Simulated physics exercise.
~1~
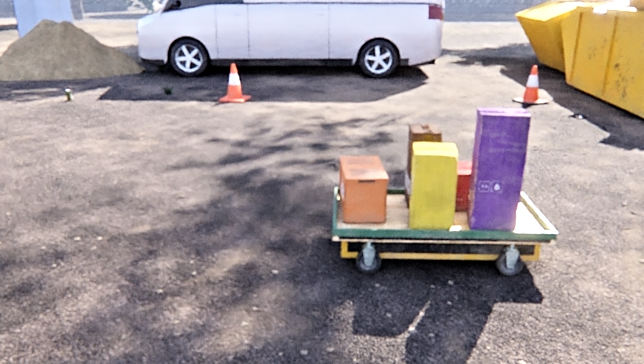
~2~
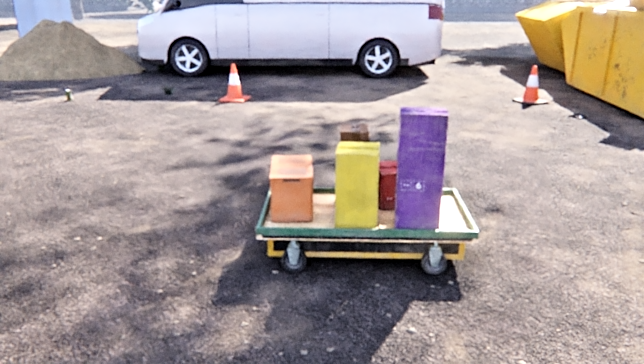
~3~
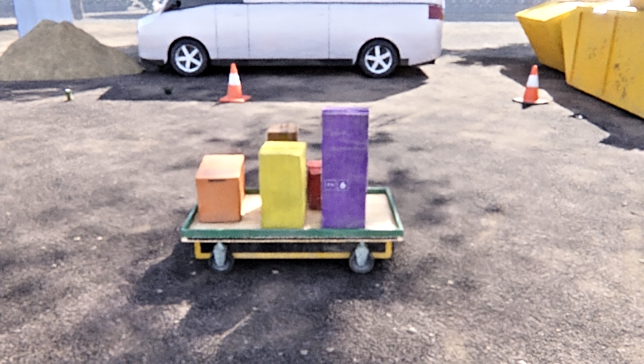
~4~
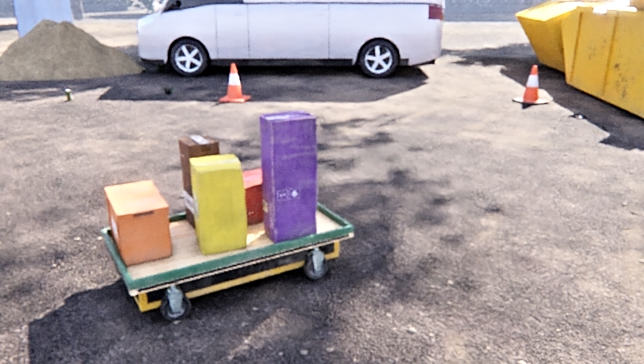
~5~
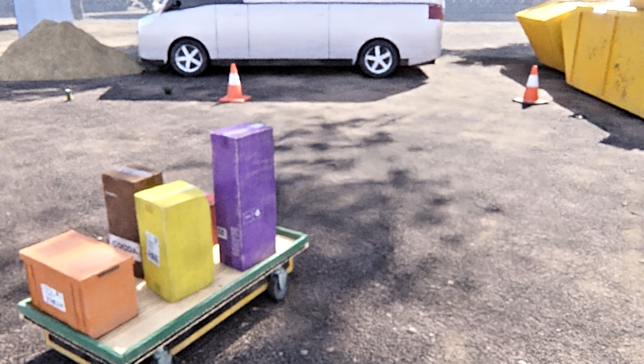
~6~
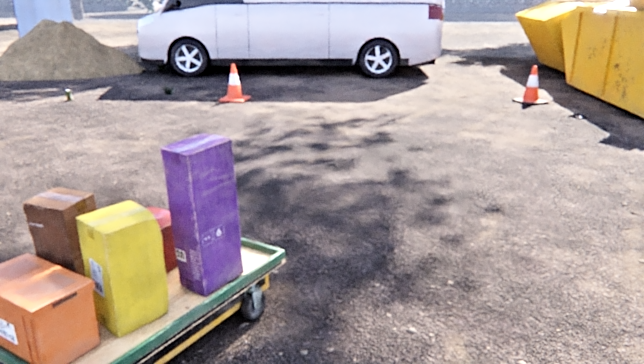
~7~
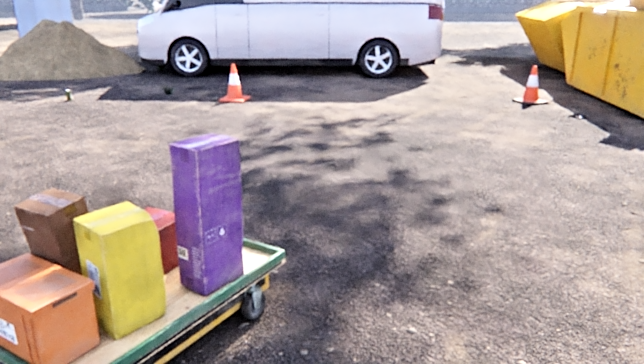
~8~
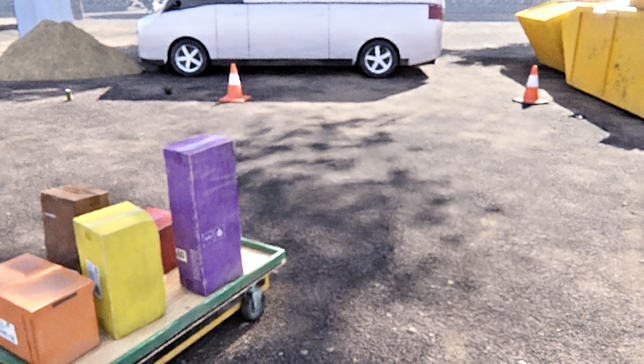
A flat cart carrying five coloured boxes rolling left, swinging toward the viewer and stopping, the brown box tilting then settling upright.
